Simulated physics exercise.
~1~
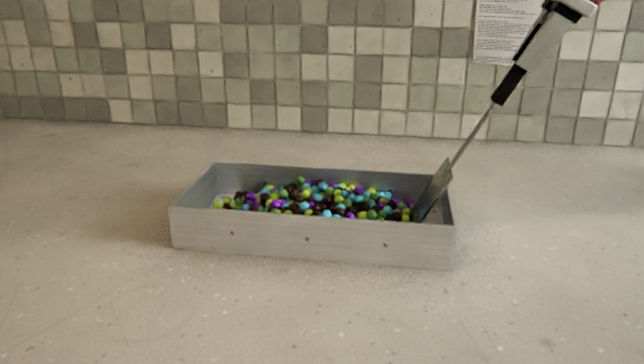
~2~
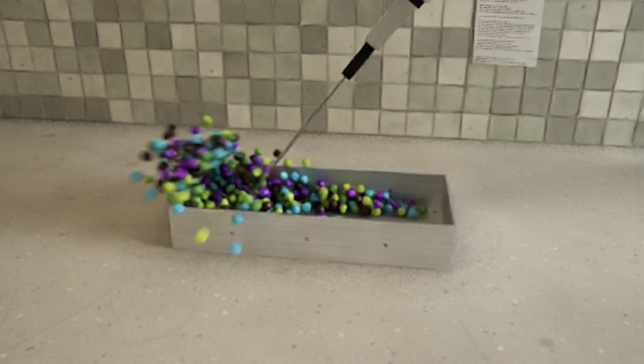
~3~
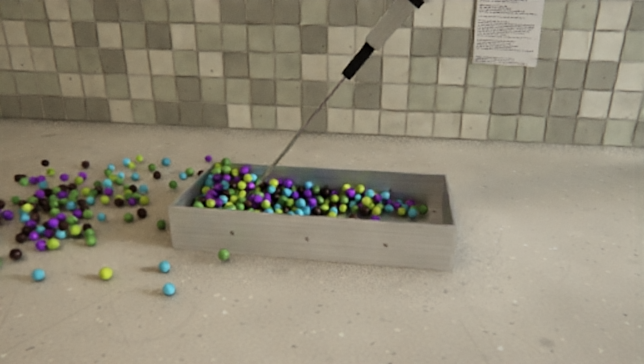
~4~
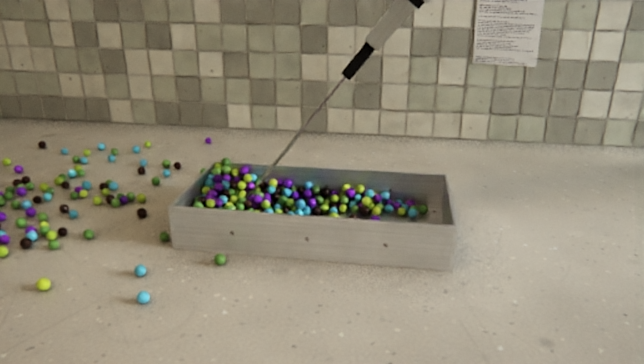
To begin with, a spatula held by a machine rests at the right end of a grey tray on a pale table top, in a heap of small round sweets in green, purple, blue and black. The spatula sweeps left along the tray, shoving the sweets ahead of it. A thick spray of them flies up and over the left end. The spatula then stays still while the spilled sweets land and scatter across the table. At the end, many lie spread out to the left, while most remain in the tray, piled towards its left side.
